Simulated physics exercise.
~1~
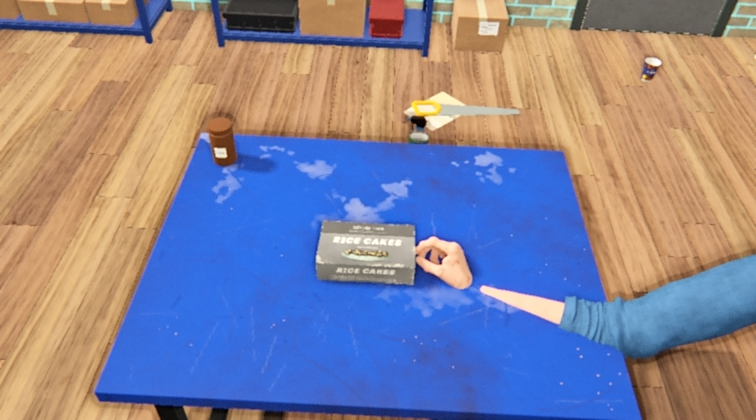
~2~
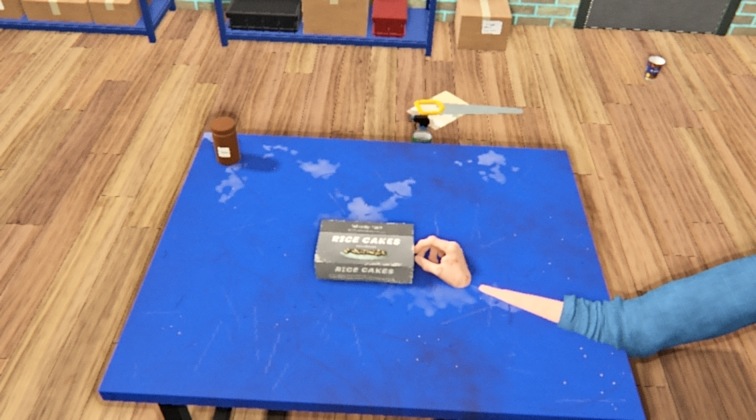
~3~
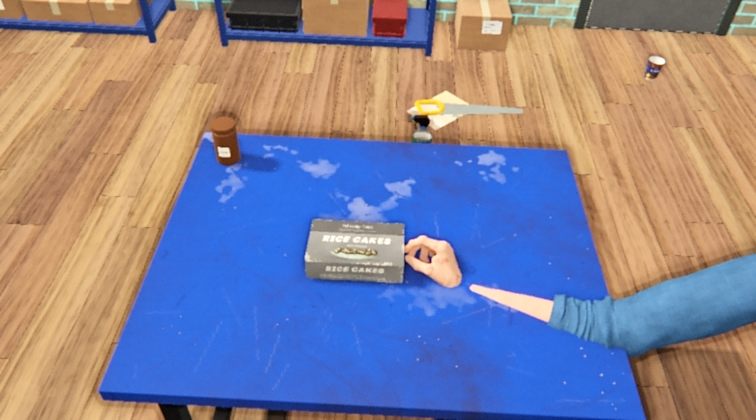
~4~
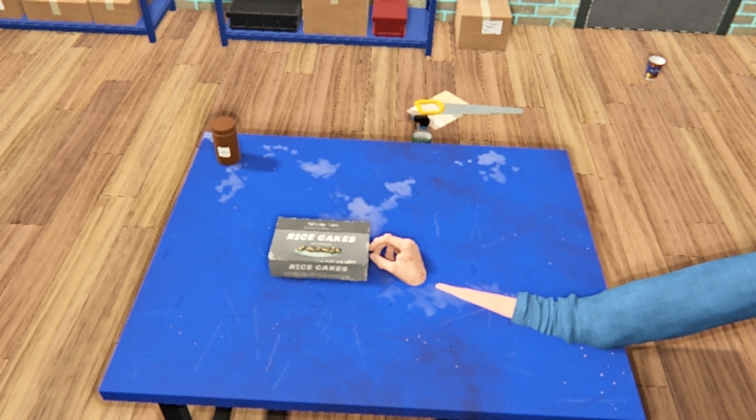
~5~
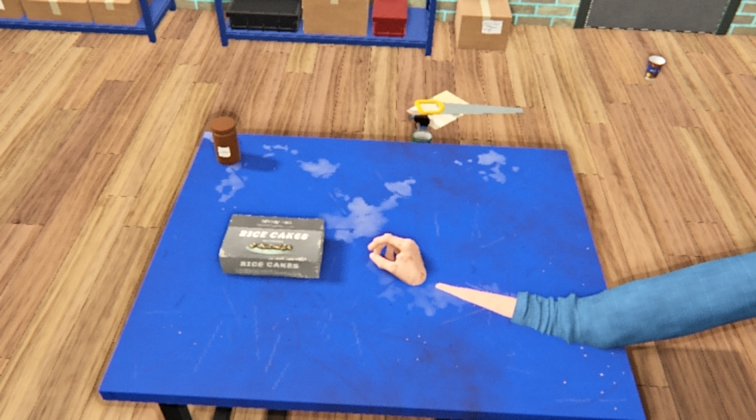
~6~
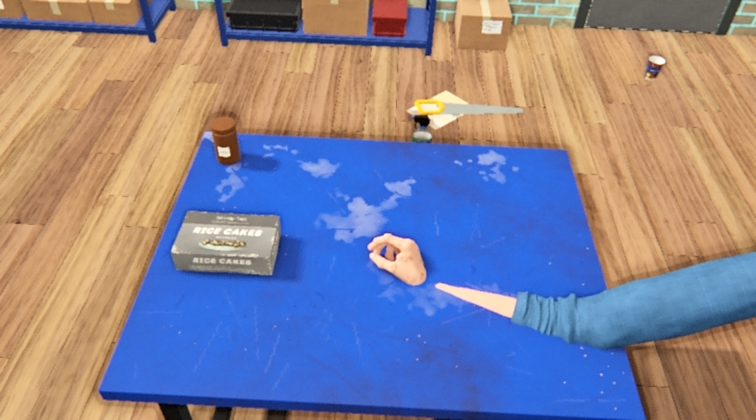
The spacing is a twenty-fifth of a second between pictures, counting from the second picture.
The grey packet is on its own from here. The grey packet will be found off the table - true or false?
True.
Then, 0.20 s after the last picture, grey packet now off the table.
Then, 0.30 s after the last picture, things are still on the move.
Then, 0.50 s after the last picture, as before.
By the end, off the table, grey packet.
